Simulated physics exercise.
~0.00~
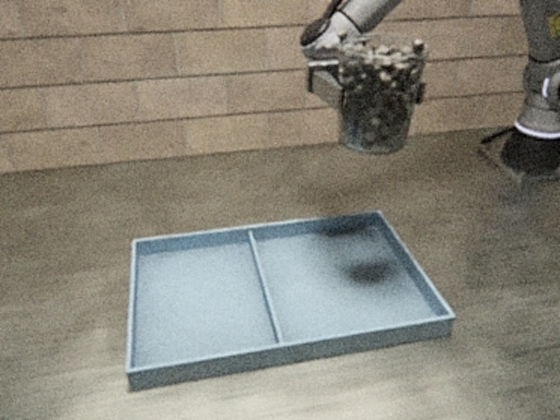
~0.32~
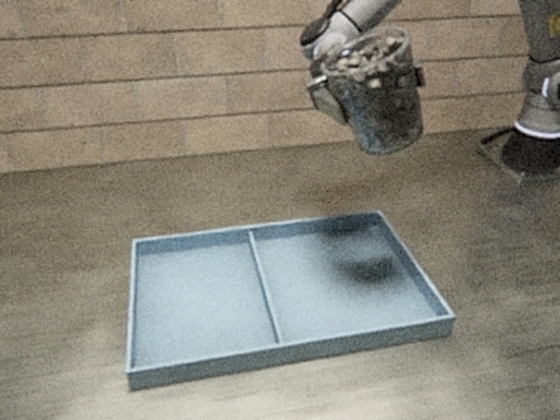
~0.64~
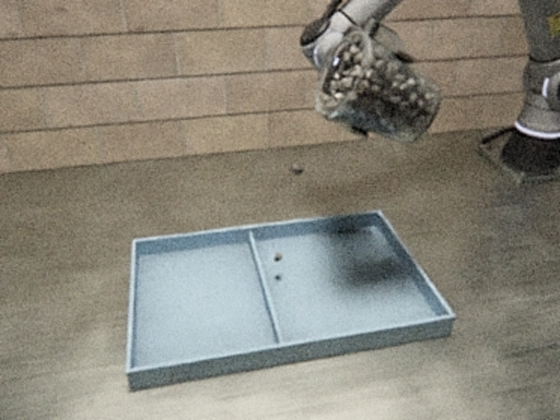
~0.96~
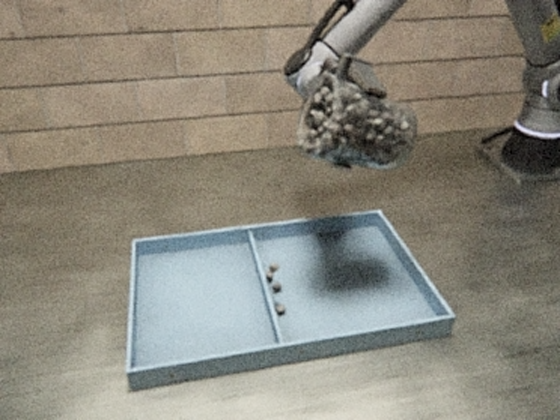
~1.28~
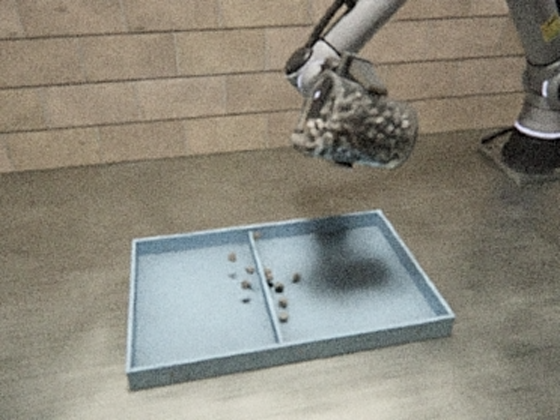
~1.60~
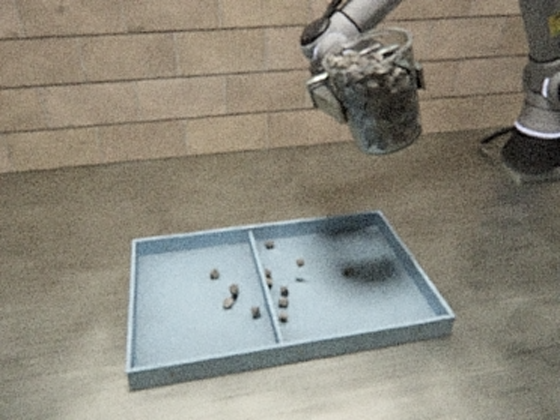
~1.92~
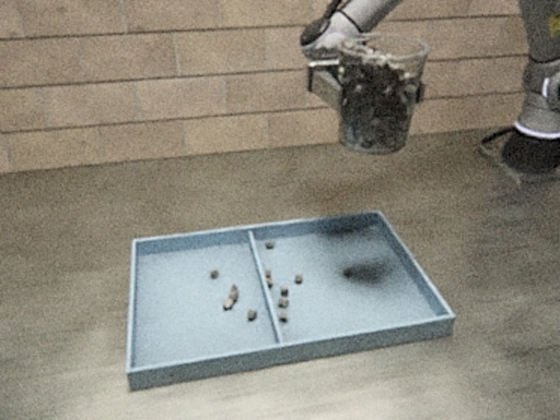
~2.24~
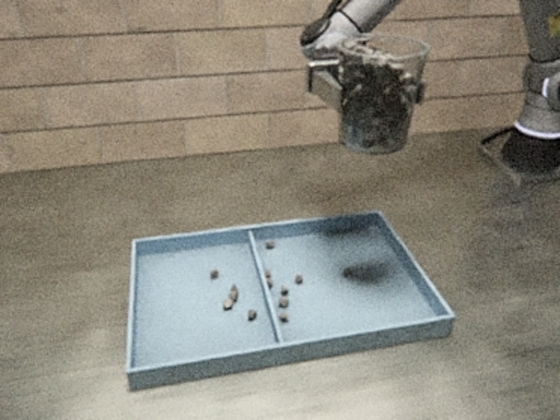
Robot arm tipping a clear cup of small pebbles over a divided blue tray, spilling a few across both sections, then righting it.
